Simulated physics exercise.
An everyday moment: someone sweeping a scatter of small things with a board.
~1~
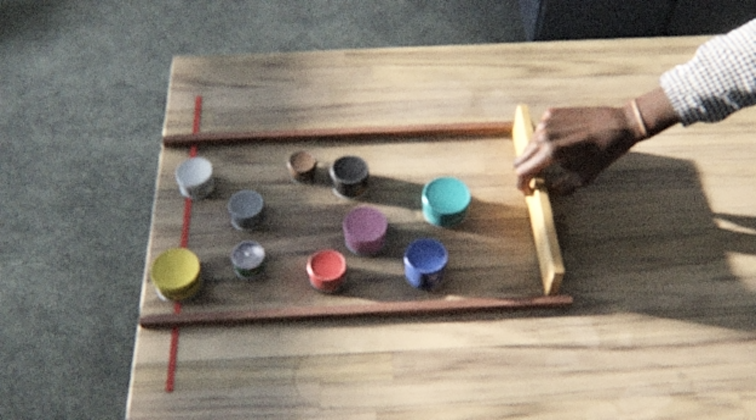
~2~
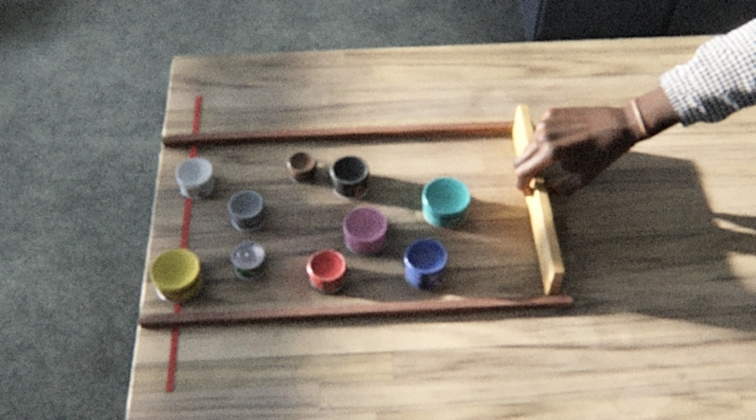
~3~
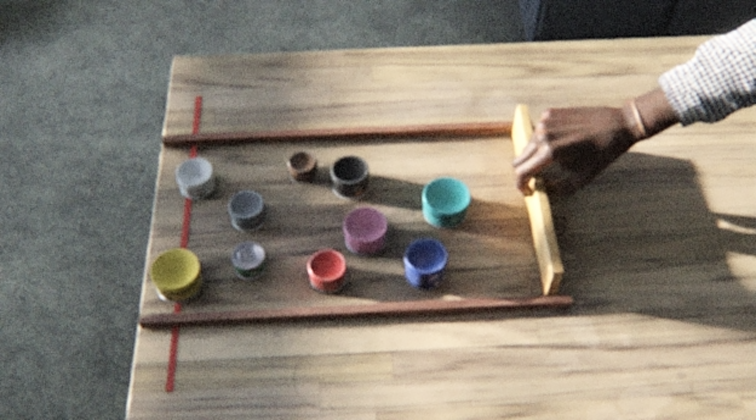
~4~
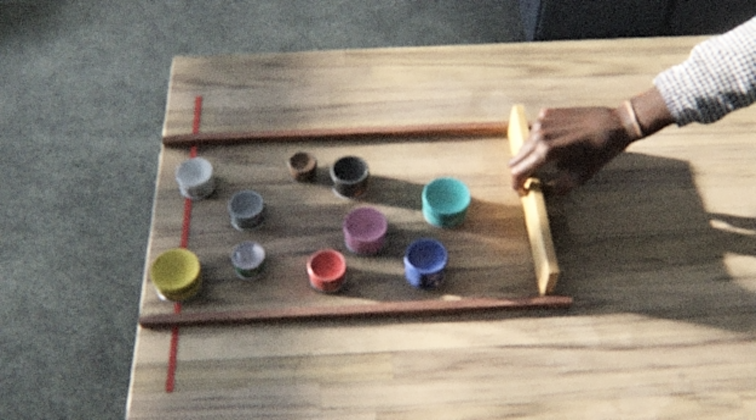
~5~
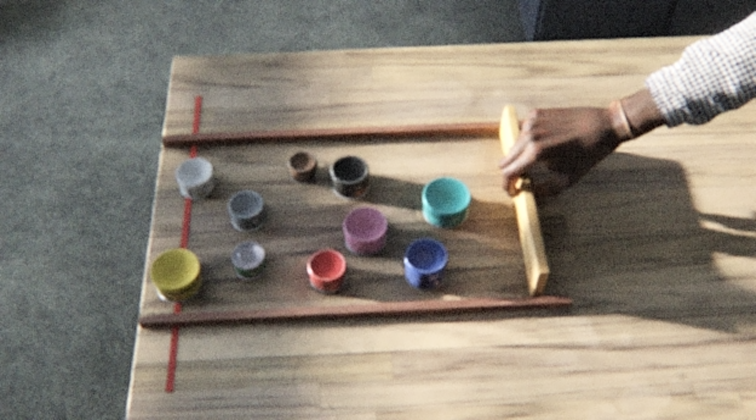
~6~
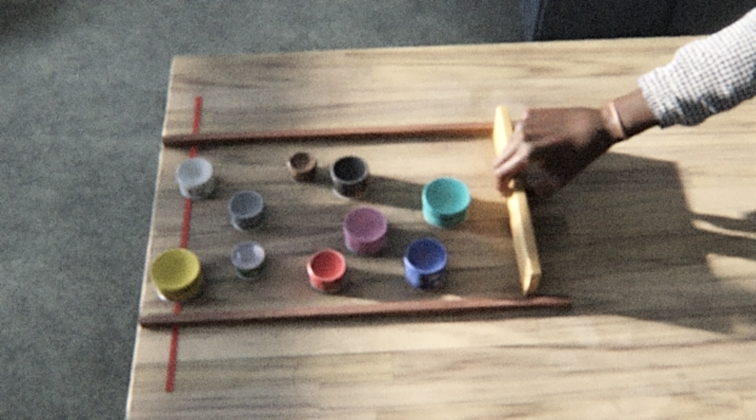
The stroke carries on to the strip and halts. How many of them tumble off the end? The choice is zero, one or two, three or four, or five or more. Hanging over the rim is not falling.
The number that fall off is five or more.
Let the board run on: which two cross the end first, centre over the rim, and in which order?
The order is the yellow tin, then the grey pot.
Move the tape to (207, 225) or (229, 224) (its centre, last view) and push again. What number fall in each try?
The counts: 2 and 1.
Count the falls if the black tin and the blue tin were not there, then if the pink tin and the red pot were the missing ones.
Fallen: 4, and 3 in the other try.
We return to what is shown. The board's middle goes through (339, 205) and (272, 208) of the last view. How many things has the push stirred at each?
At the one place 6, at the other 9.
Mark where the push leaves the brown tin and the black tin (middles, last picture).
About (178, 154), and the other about (170, 177).
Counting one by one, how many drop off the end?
Exactly 5.
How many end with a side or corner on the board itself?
The number is 5.
A little later, none off yet; yellow tin at rest near (177, 276); white pot at rest near (196, 179); grey pot at rest near (248, 211).
When it is over, the number that fall off is five or more; down, red pot, green pot, grey pot, white pot and yellow tin.
